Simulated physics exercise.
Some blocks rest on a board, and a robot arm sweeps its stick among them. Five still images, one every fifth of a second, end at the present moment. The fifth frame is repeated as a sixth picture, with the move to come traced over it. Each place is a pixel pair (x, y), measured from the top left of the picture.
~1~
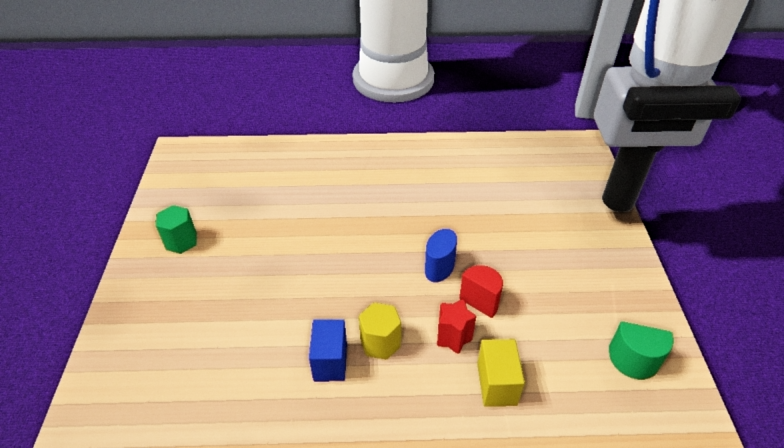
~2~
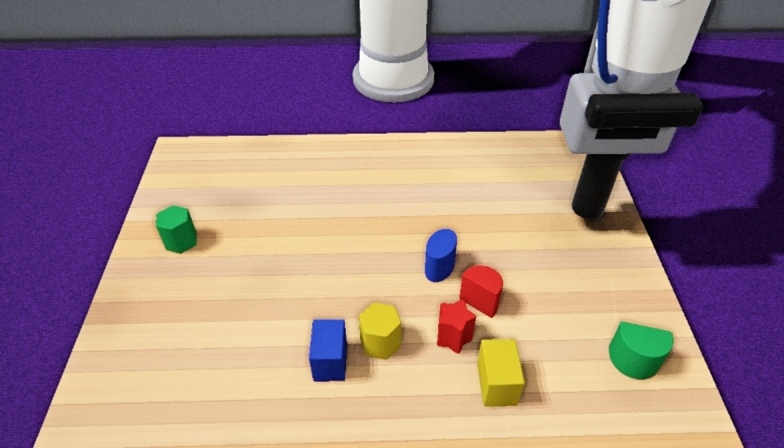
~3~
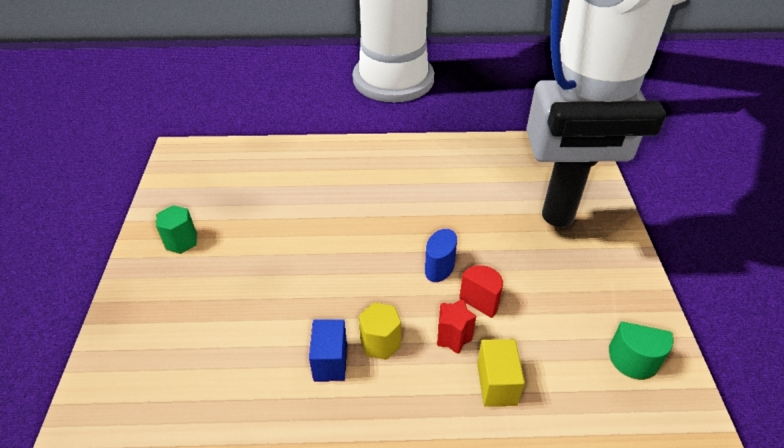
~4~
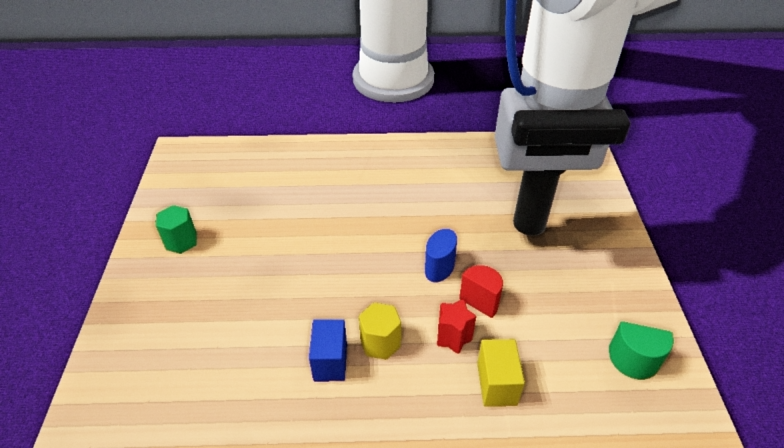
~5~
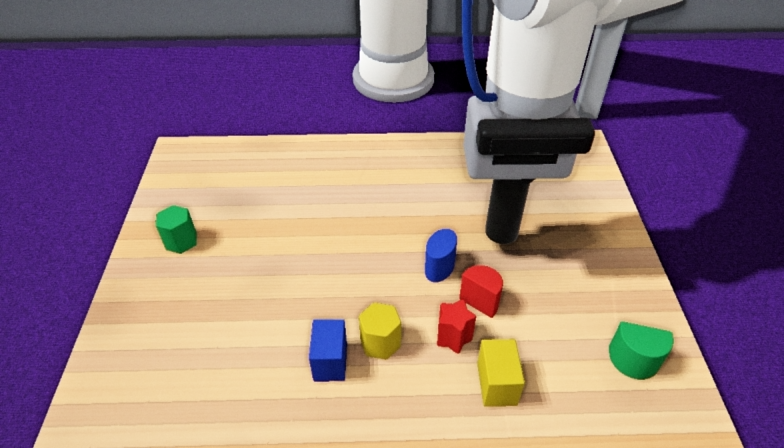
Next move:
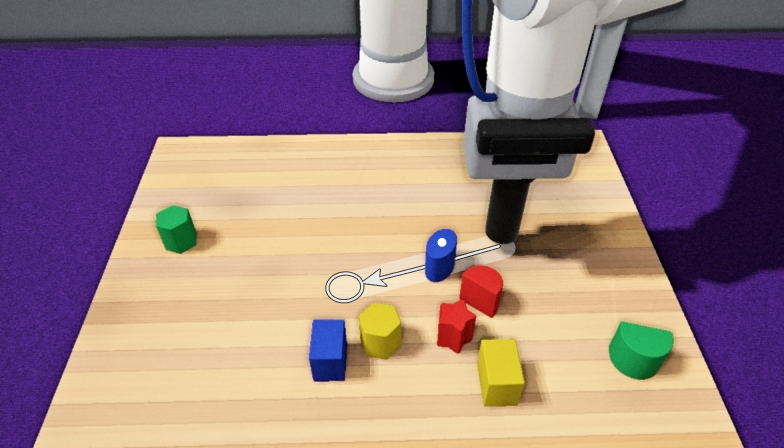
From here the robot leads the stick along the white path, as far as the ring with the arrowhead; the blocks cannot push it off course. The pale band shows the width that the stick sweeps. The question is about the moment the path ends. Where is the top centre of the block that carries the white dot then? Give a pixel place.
Just about (378, 281).
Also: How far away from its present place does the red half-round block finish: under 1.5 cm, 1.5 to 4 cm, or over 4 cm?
Distance: Less than 1.5 cm.
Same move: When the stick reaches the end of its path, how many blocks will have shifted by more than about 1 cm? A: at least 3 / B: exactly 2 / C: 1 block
The correct letter is C.
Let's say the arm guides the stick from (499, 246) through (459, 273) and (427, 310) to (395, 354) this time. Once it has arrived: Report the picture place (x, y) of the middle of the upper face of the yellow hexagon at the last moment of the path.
Its top middle: (354, 338).
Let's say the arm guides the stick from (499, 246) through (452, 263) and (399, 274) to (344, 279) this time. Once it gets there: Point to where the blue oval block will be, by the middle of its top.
I expect it at (366, 278).
Path on the board, from (499, 246) to (345, 287); the dot is on the blue oval block.
The first path, step by step. One third of the way, stick at (451, 247); blue oval block at (424, 251), turned 15° anticlockwise.
Two thirds of the way, stick at (399, 261); blue oval block at (389, 273), turned 95° anticlockwise.
At the end, stick at (344, 275); blue oval block at (378, 281), turned 145° anticlockwise; red half-round block in place.
